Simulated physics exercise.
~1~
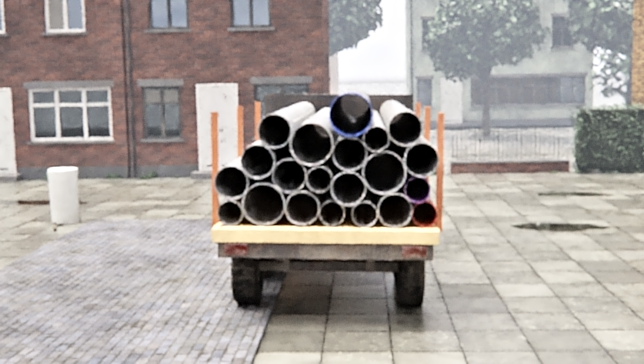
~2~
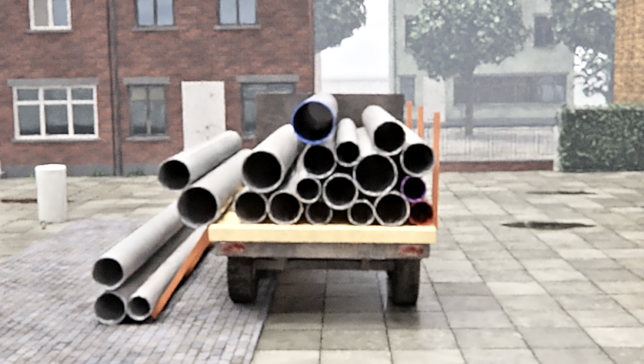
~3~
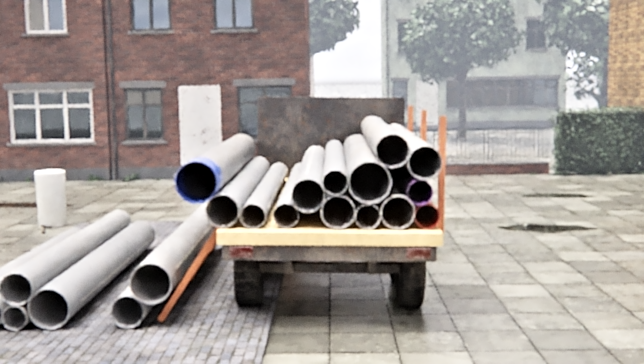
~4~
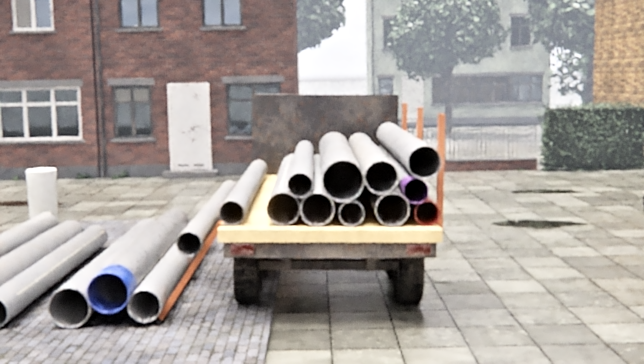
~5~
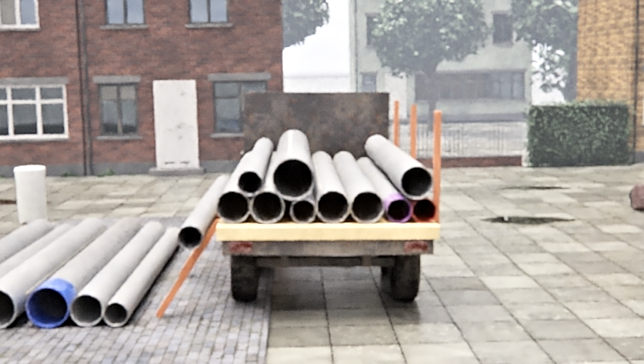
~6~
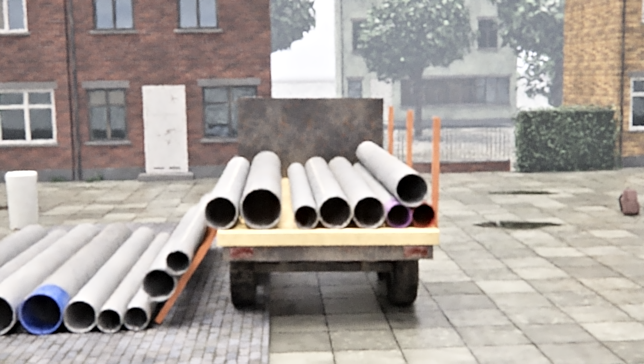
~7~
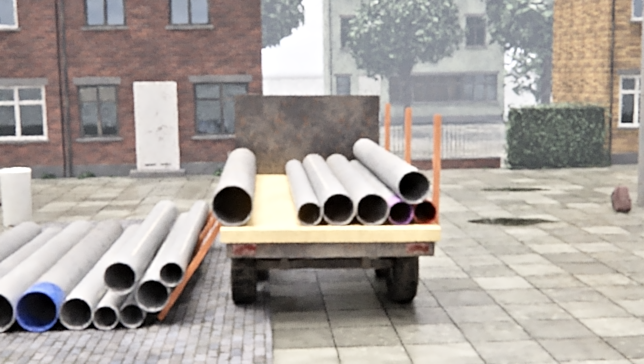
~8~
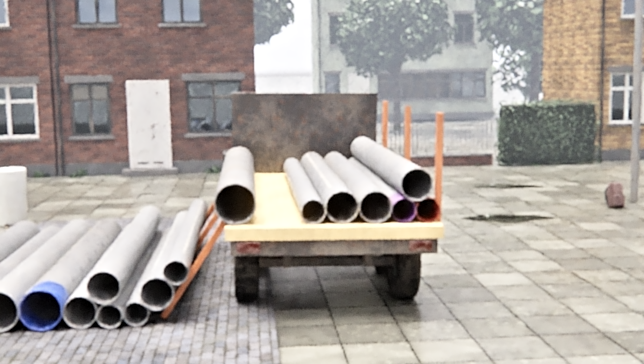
Paved square with brick houses, grey pipes and a blue one rolling off a trailer's left side, several staying on the deck.
